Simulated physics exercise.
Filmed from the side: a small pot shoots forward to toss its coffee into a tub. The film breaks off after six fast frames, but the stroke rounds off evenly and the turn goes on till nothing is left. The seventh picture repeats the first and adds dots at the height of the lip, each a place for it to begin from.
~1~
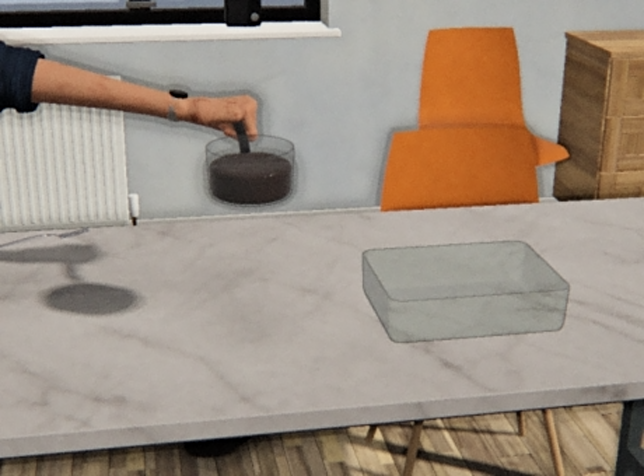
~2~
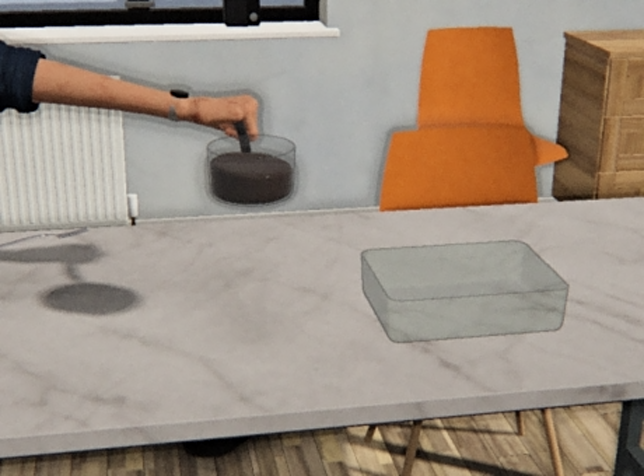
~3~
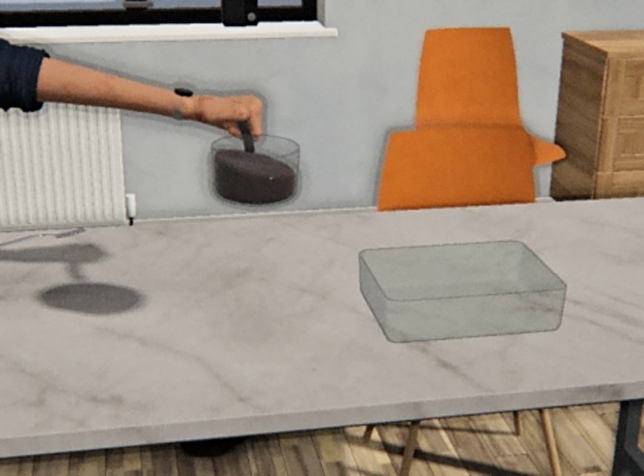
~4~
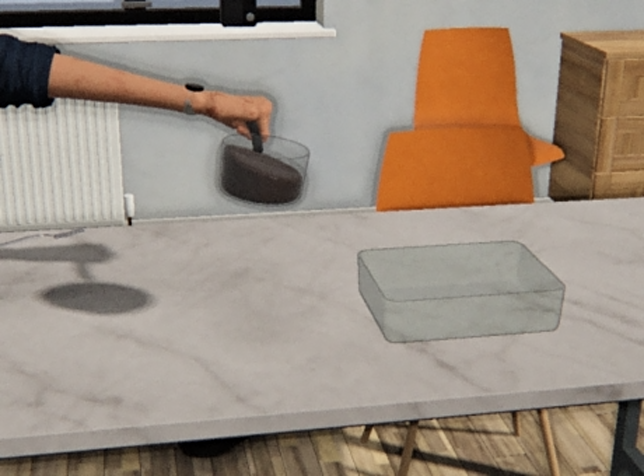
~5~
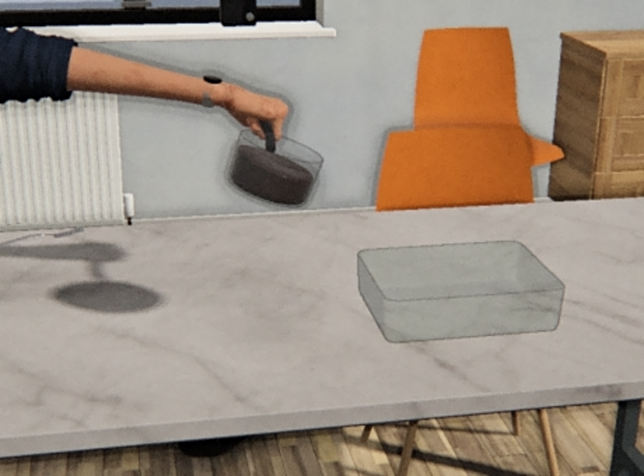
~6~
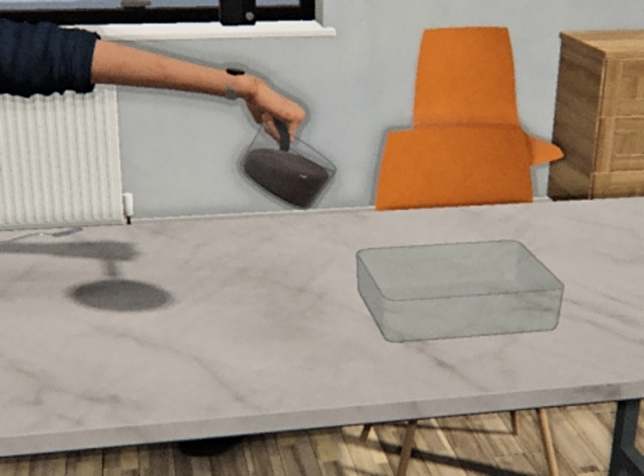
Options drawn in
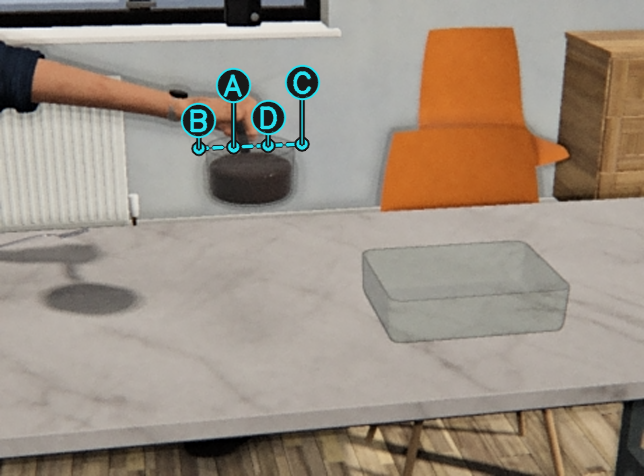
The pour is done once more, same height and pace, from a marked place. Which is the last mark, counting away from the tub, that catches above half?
A.
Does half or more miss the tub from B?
Yes, that goes wrong.
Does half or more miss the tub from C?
No.
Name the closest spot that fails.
That would be B.
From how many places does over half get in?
Three of the four.
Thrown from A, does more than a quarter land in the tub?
Yes, clearly.
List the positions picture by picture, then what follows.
Upright, lip at (292, 144); tub from (388, 342) to (563, 328); nothing has left yet.
Upright, lip at (293, 144); nothing has left yet.
Upright, lip at (297, 145); nothing has left yet.
Tipped about 8°, lip at (307, 149); nothing has left yet.
Tipped about 19°, lip at (321, 157); nothing has left yet.
Tipped about 32°, lip at (335, 166); nothing has left yet.
On the marked copy, A at (233, 147); B at (198, 148); C at (302, 144); D at (268, 145).
With A, about 72 % lands in the tub, 18 % falls short and 10 % goes beside or beyond.
With B, about 5 % lands in the tub, 93 % falls short.
With C, about 79 % lands in the tub, 5 % falls short and 16 % goes beside or beyond.
With D, about 78 % lands in the tub, 10 % falls short and 12 % goes beside or beyond.
